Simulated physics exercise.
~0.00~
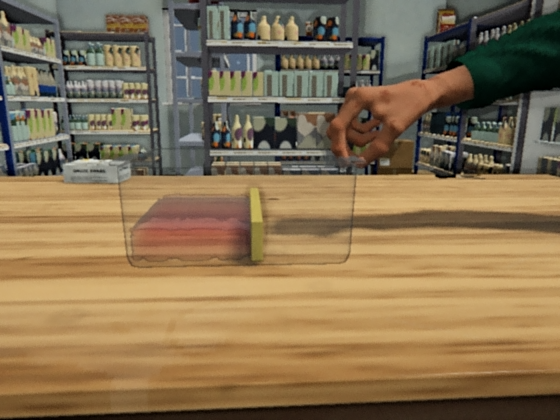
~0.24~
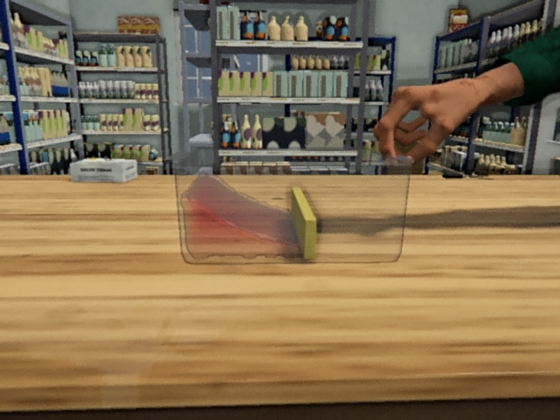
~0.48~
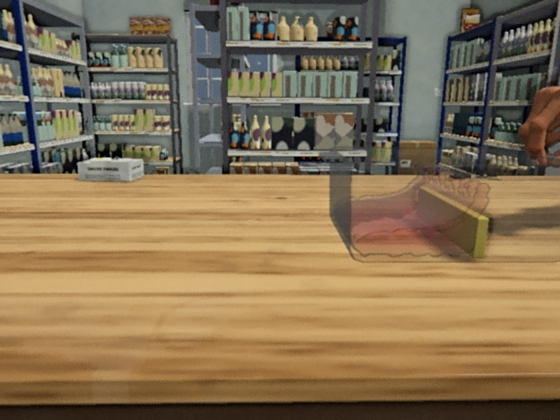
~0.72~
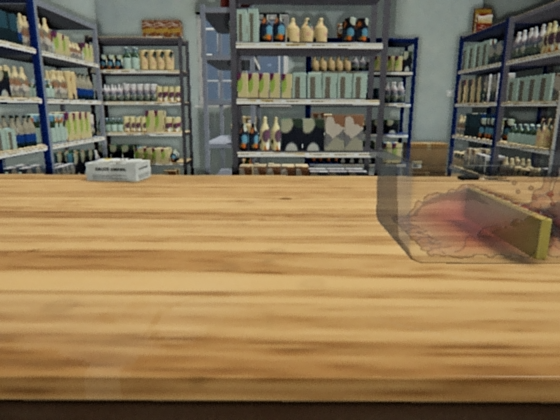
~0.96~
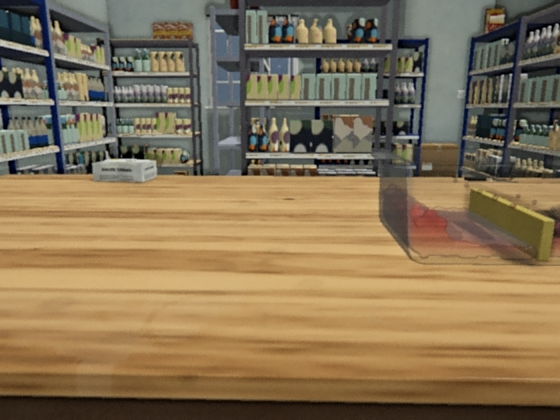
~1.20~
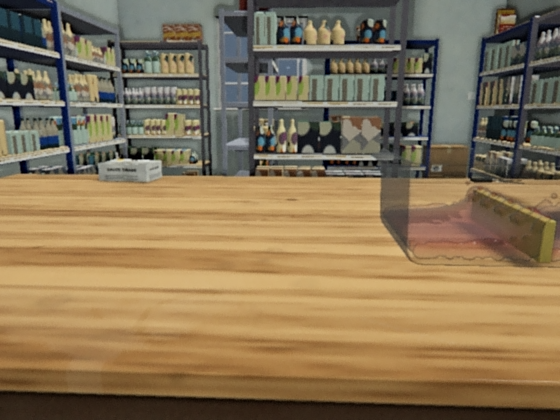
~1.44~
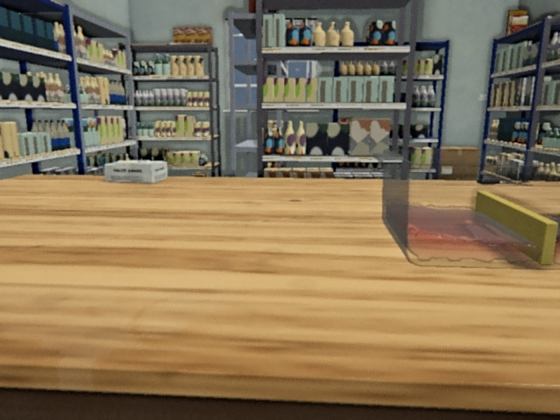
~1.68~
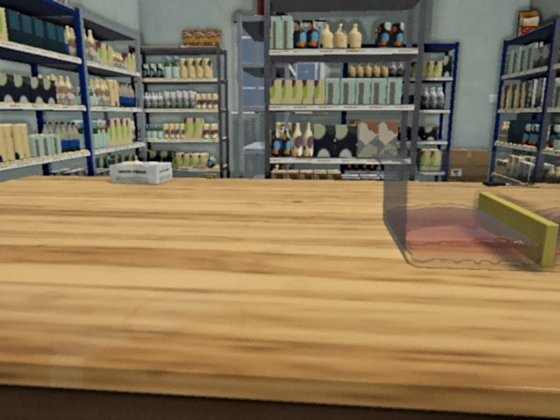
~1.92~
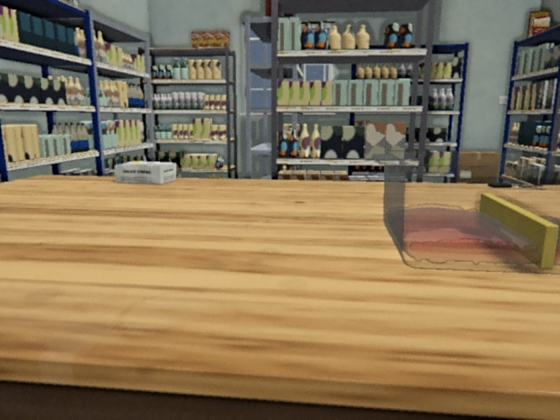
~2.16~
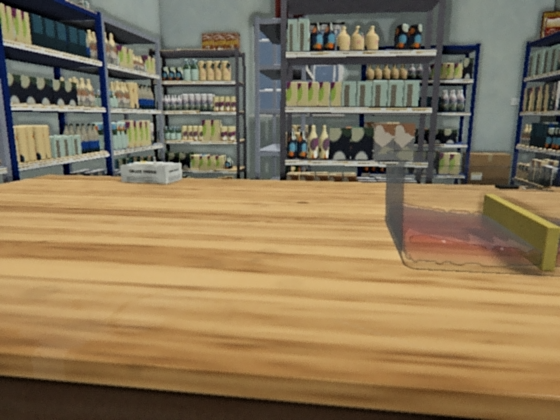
A see-through food box sits on a wooden worktop, with reddish liquid to the left of a low yellowish wall and nothing to the right, while a green-sleeved hand hovers by its right end. The box slides rightward, and the liquid piles up in a slope against its left end. As it travels on, the liquid surges back to the right and rises over the wall. The box stops at the right edge of view, partly cut off, and the hand is gone. The liquid settles, leaving a shallower red layer left of the upright wall, while shelves of bottles drift slightly behind.
